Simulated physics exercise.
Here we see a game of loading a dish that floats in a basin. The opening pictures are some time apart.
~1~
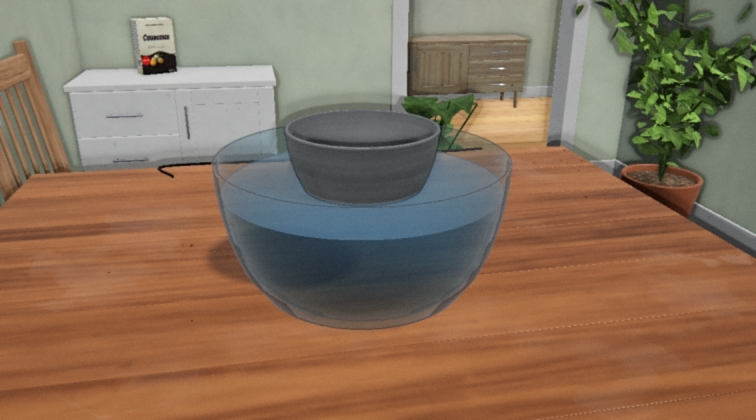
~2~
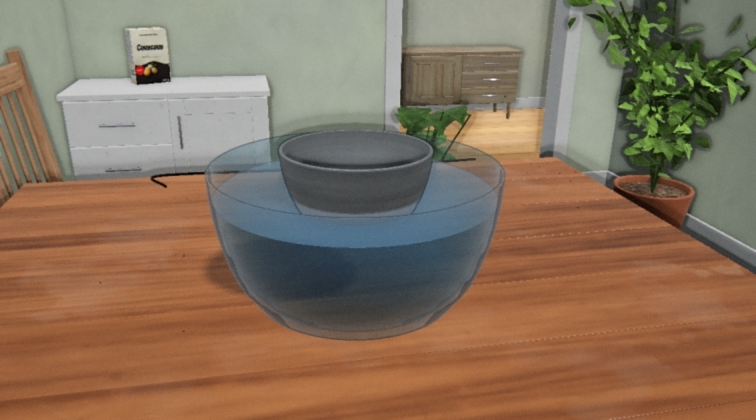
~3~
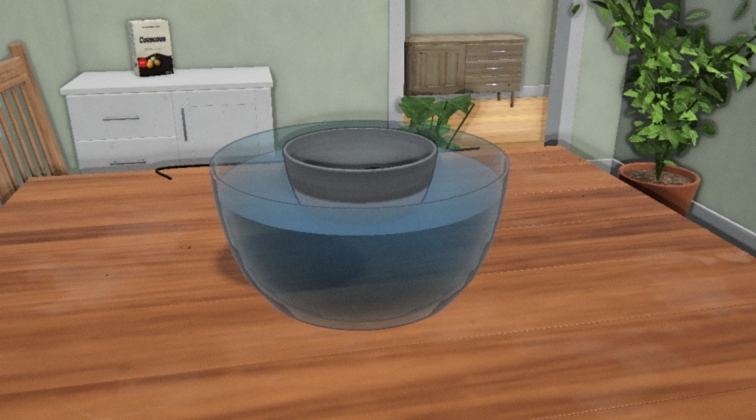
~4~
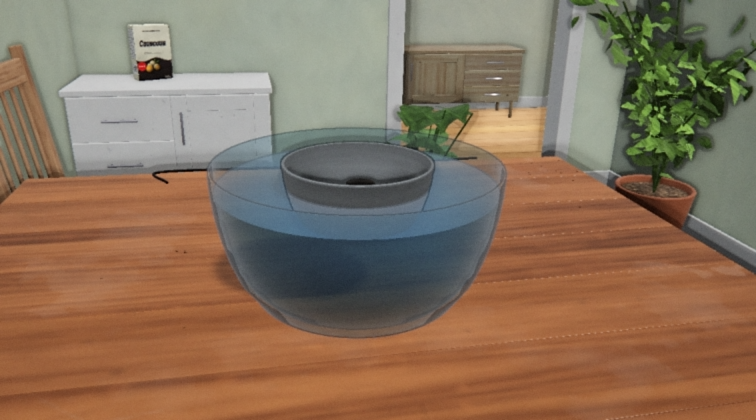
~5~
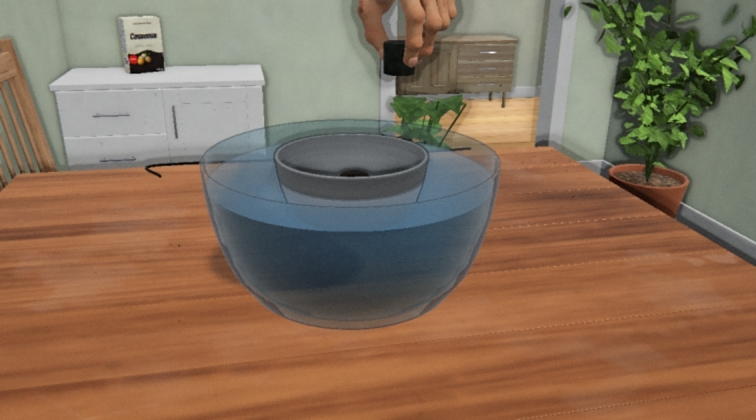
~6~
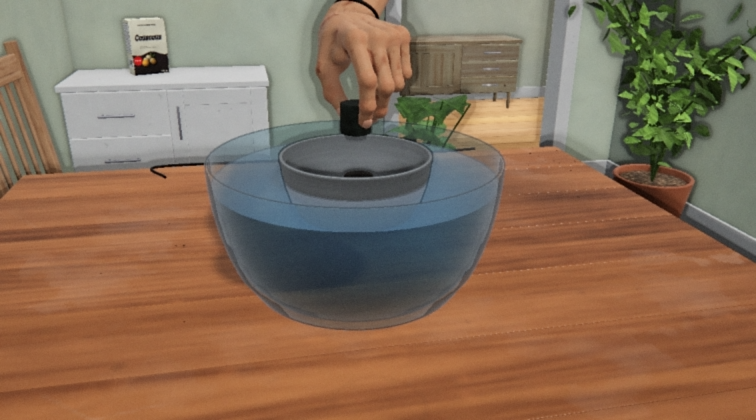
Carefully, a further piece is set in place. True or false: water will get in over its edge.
False.
A moment on, the iron weight is in and the dish dips.
Further on, it steadies; about a fifth of its side above the surface.
When it is over, the dish floats; about a fifth of its side above the surface.
